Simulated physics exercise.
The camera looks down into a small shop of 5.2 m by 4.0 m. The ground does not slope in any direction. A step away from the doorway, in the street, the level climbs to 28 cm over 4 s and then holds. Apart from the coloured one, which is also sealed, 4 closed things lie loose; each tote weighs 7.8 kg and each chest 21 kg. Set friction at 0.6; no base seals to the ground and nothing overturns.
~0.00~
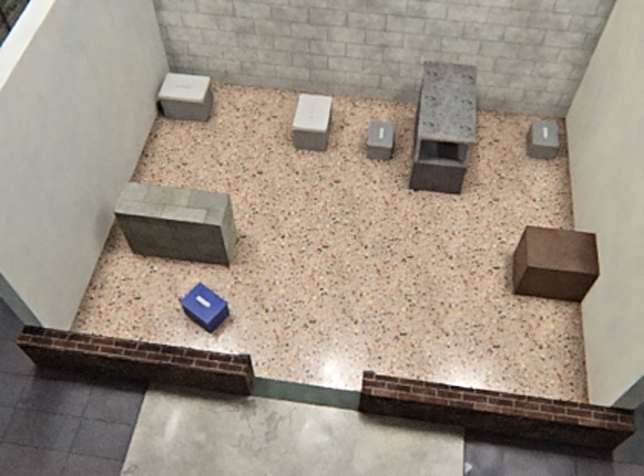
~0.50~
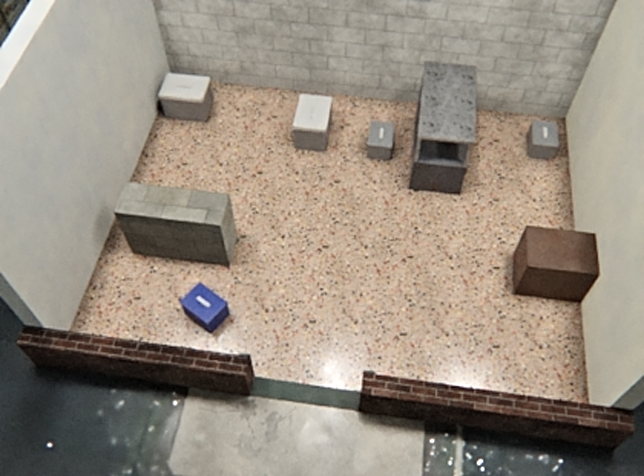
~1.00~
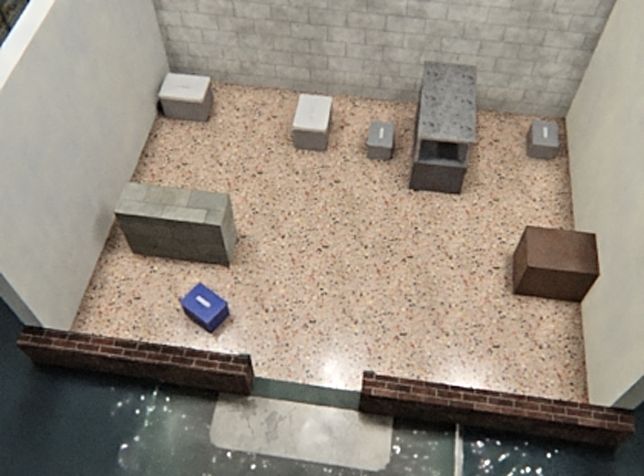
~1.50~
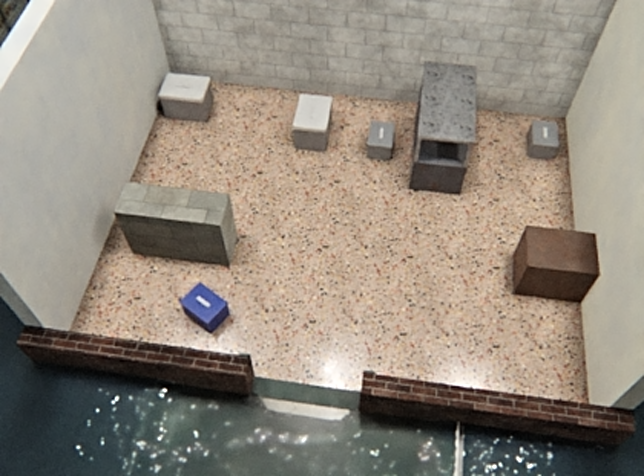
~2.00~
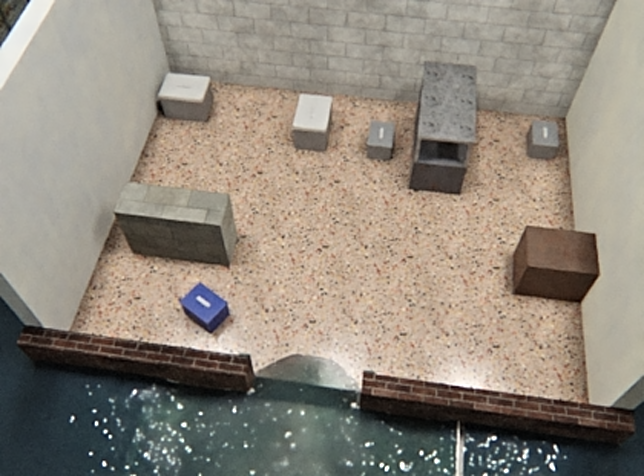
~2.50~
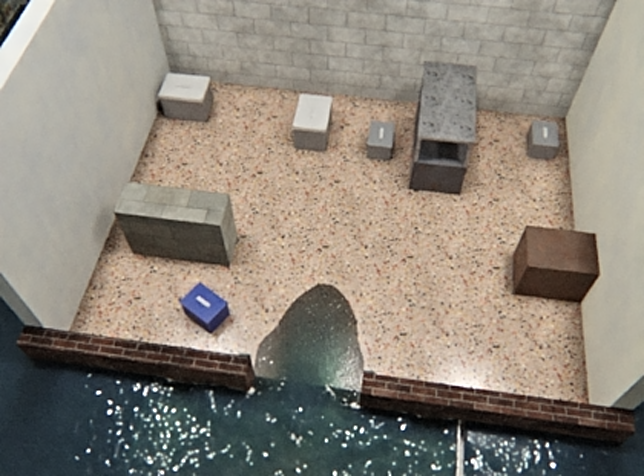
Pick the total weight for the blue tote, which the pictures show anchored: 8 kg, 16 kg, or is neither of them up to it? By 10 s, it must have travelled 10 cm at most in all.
8 kg is enough.
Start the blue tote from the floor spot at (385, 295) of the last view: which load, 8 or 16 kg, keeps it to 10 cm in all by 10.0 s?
Short answer: No load.
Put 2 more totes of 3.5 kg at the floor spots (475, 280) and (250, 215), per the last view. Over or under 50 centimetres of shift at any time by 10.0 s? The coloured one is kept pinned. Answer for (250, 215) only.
Well, that one comes out beyond the limit.
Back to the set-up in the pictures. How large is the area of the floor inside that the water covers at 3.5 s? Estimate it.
Near 4.5 m2 in all.
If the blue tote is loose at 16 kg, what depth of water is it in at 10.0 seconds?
Close to 4 cm deep.
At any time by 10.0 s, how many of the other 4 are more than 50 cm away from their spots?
Answer: 3.
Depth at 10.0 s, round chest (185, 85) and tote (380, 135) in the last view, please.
Depth approx. 8 cm / 12 cm.
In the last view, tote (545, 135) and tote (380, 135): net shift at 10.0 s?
Respectively 80 and 60 cm.
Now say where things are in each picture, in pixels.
The first frame shows the blue tote at (204, 302), on the bottom; water covers 0.0 m2; 0 of 5 have shifted.
The second frame shows the blue tote at (204, 302) rests on the ground; water covers 0.0 m2; 0 of 5 have shifted.
The third frame shows the blue tote at (204, 302), on the bottom; water covers 0.0 m2; 0 of 5 have shifted.
The fourth frame shows the blue tote at (204, 302) rests on the ground; water covers 0.0 m2; 0 of 5 have shifted.
The fifth frame shows the blue tote at (204, 302) rests on the ground; 0.2 m2 under water; 0 of 5 have shifted.
The sixth frame shows the blue tote at (204, 302), on the bottom; 0.8 m2 under water; 0 of 5 have shifted.
After 3.5 s the blue tote would be 0 cm from its start with 8 kg and 0 cm from its start with 16 kg; 1 cm of water round it then.
After 4.5 s the blue tote would be 0 cm from its start with 8 kg and 0 cm from its start with 16 kg; 2 cm of water round it then.
After 7.0 s the blue tote would be 0 cm from its start with 8 kg and 0 cm from its start with 16 kg; 2 cm of water round it then.
After 10.0 s the blue tote would be 0 cm from its start with 8 kg and 0 cm from its start with 16 kg; 4 cm of water round it then.
